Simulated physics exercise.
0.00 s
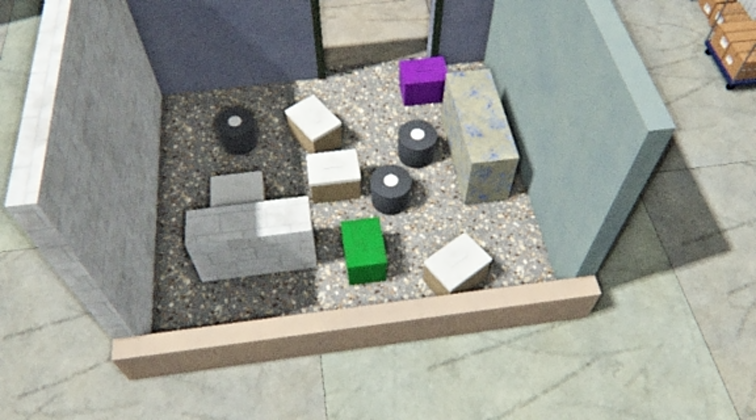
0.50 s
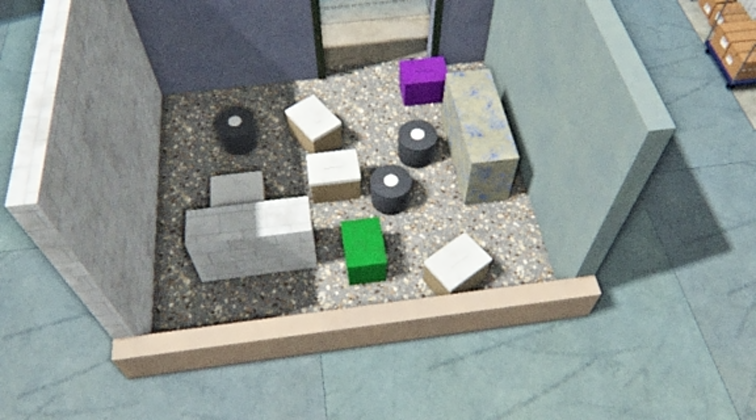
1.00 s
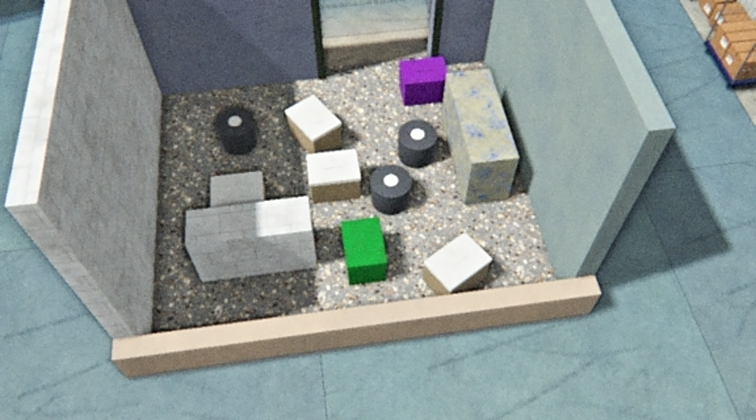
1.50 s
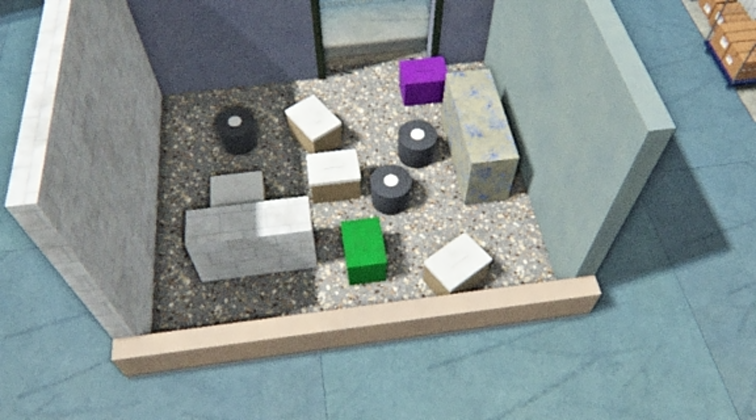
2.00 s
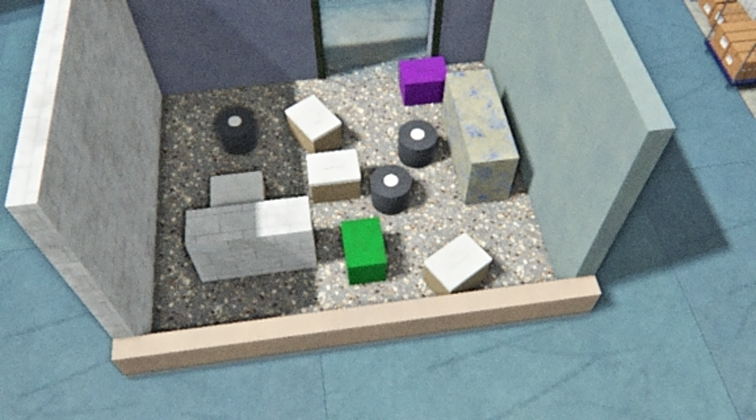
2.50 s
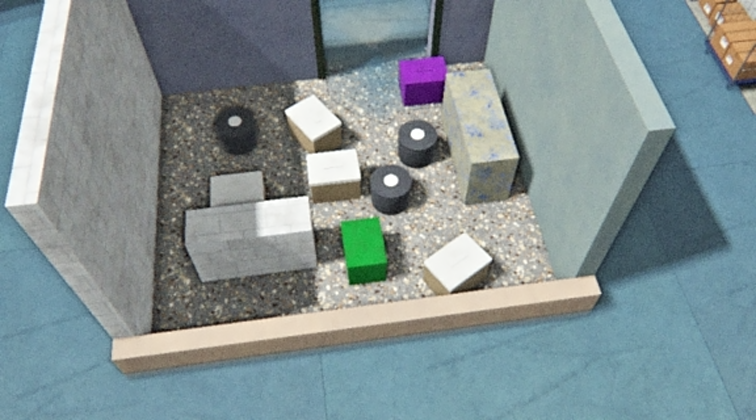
The floor outside a small walled room turns blue while the boxes inside stay still.
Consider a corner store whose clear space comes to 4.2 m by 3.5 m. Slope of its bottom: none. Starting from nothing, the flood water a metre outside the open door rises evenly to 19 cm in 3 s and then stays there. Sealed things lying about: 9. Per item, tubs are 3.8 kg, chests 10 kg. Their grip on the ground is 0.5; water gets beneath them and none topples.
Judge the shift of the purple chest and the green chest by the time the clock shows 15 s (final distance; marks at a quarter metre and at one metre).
By that time the purple chest has gone a long distance and the green chest has gone a long distance.
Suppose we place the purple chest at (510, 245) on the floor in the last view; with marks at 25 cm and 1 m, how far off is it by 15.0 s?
By then it edges a bit.
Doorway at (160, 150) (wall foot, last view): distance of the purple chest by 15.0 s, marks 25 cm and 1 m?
Observation: Purple chest small displacement.
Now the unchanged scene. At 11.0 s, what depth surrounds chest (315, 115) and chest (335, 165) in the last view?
5 and 6 cm.
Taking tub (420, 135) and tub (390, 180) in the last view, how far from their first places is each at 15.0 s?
The first is 120 cm from its start, the second 140 cm.
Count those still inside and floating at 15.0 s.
The number is 9.
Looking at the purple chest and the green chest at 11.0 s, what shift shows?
Roughly 20 and 200 cm by then.
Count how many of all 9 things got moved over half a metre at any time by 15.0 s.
That makes 9.
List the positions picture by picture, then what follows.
The purple chest at (424, 70) rests on the ground; the green chest at (363, 242) rests on the ground; water covers 0.0 m2; 0 of 9 have shifted, in the first picture.
The purple chest at (424, 70), on the bottom; the green chest at (363, 242), on the bottom; water covers 0.0 m2; 0 of 9 have shifted, in the second picture.
The purple chest at (424, 70), on the bottom; the green chest at (363, 242), on the bottom; water covers 0.0 m2; 0 of 9 have shifted, in the third picture.
The purple chest at (424, 70), on the bottom; the green chest at (363, 242), on the bottom; 0.0 m2 under water; 0 of 9 have shifted, in the fourth picture.
The purple chest at (424, 70) rests on the ground; the green chest at (363, 242) rests on the ground; 0.1 m2 under water; 0 of 9 have shifted, in the fifth picture.
The purple chest at (424, 70), on the bottom; the green chest at (363, 242), on the bottom; 0.7 m2 under water; 0 of 9 have shifted, in the sixth picture.
After 3.5 s the purple chest is near (438, 82), 0.3 m from its start, aground; the green chest is near (363, 242), 0.0 m from its start, aground; 0 afloat.
After 6.8 s the purple chest is near (461, 71), 0.4 m from its start, afloat; the green chest is near (253, 284), 1.2 m from its start, aground; 5 afloat.
After 11.0 s the purple chest is near (441, 76), 0.2 m from its start, afloat; the green chest is near (173, 272), 1.9 m from its start, afloat; 9 afloat.
After 15.0 s the purple chest is near (417, 269), 2.8 m from its start, afloat; the green chest is near (173, 272), 1.9 m from its start, afloat; 9 afloat.
